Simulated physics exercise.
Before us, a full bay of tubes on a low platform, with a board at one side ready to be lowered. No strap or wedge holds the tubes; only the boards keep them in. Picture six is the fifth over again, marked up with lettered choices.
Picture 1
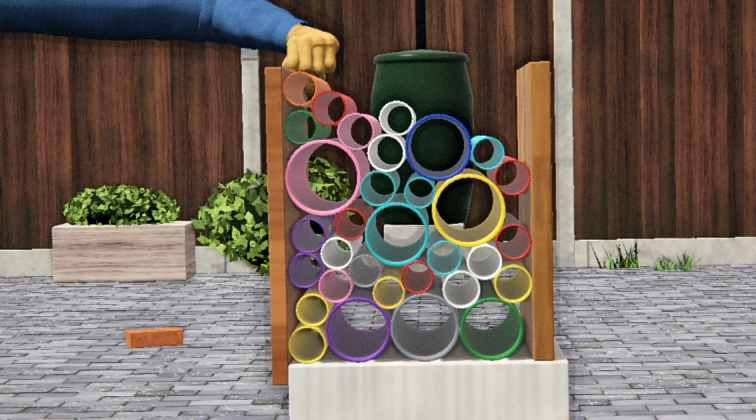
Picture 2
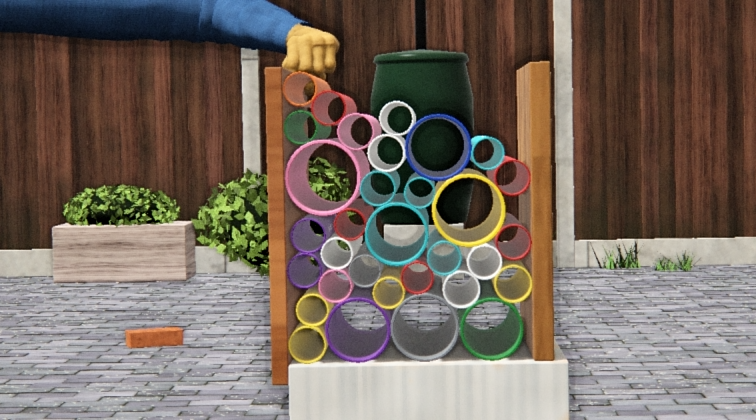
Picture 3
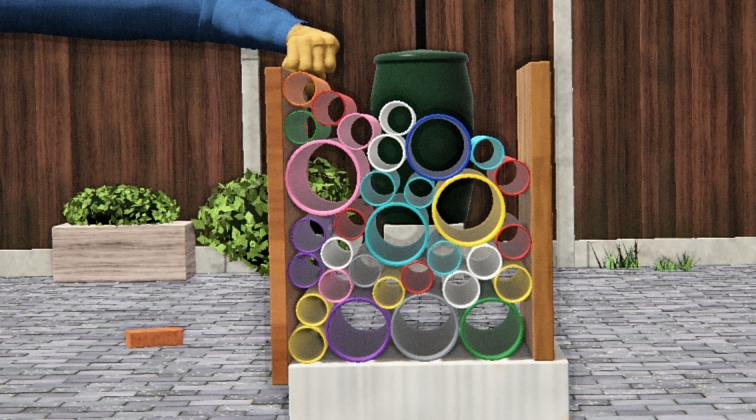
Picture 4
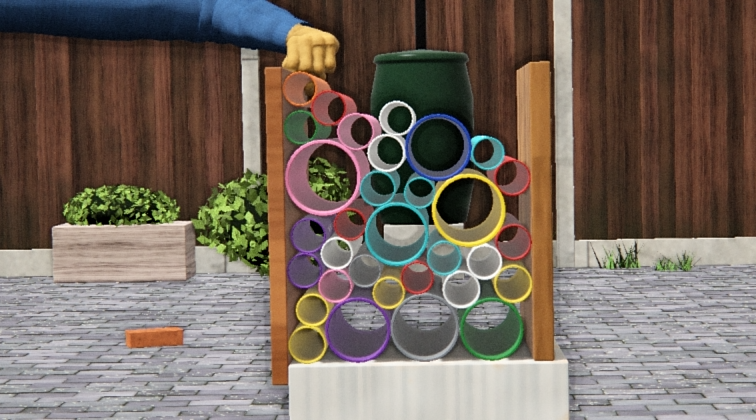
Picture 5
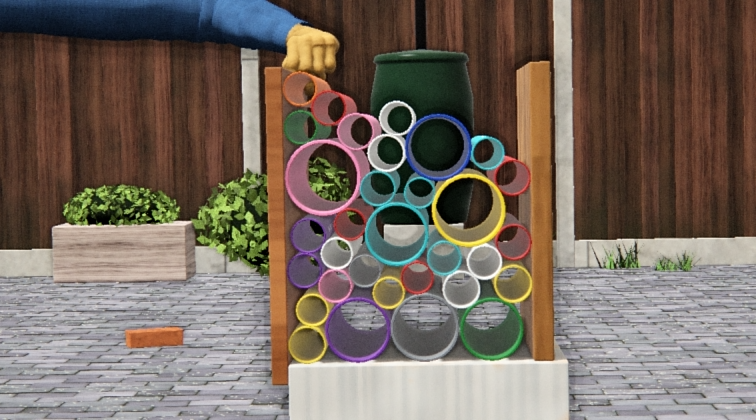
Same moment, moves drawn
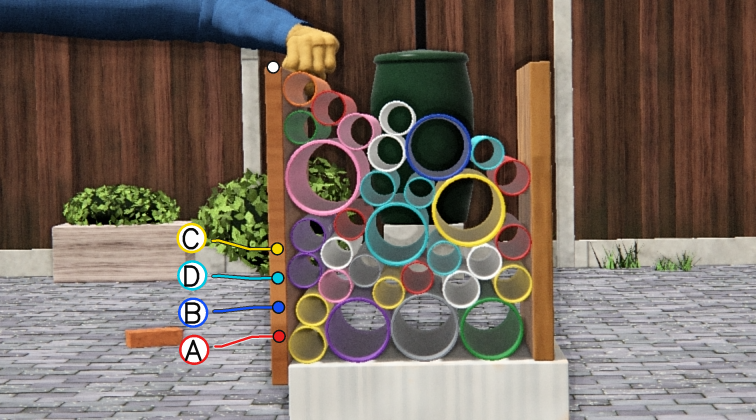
In this clip, a yellow-gloved hand at the end of a blue-sleeved arm rests atop the left wooden board beside a stack of colourful tubes on a white platform. Nothing visibly moves.
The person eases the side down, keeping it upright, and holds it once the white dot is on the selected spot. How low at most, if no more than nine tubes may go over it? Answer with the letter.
It can be let down to D.
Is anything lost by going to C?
At C: Yes.
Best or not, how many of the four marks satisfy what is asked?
Two of the four.
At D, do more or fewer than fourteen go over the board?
At D, fewer than fourteen.
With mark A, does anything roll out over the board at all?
Yes.
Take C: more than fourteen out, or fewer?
At C, fewer than fourteen.
On the marked copy, A at (279, 336); B at (278, 307); C at (277, 249); D at (278, 278); the white dot at (273, 67).
Following D. Soon after the start, top of the board (284, 159).
Later, top of the board (287, 259).
In the end, top of the board (287, 277), seven out over the board.
As for the rest, A more than nine out over the board; B more than nine out over the board; C three out over the board.
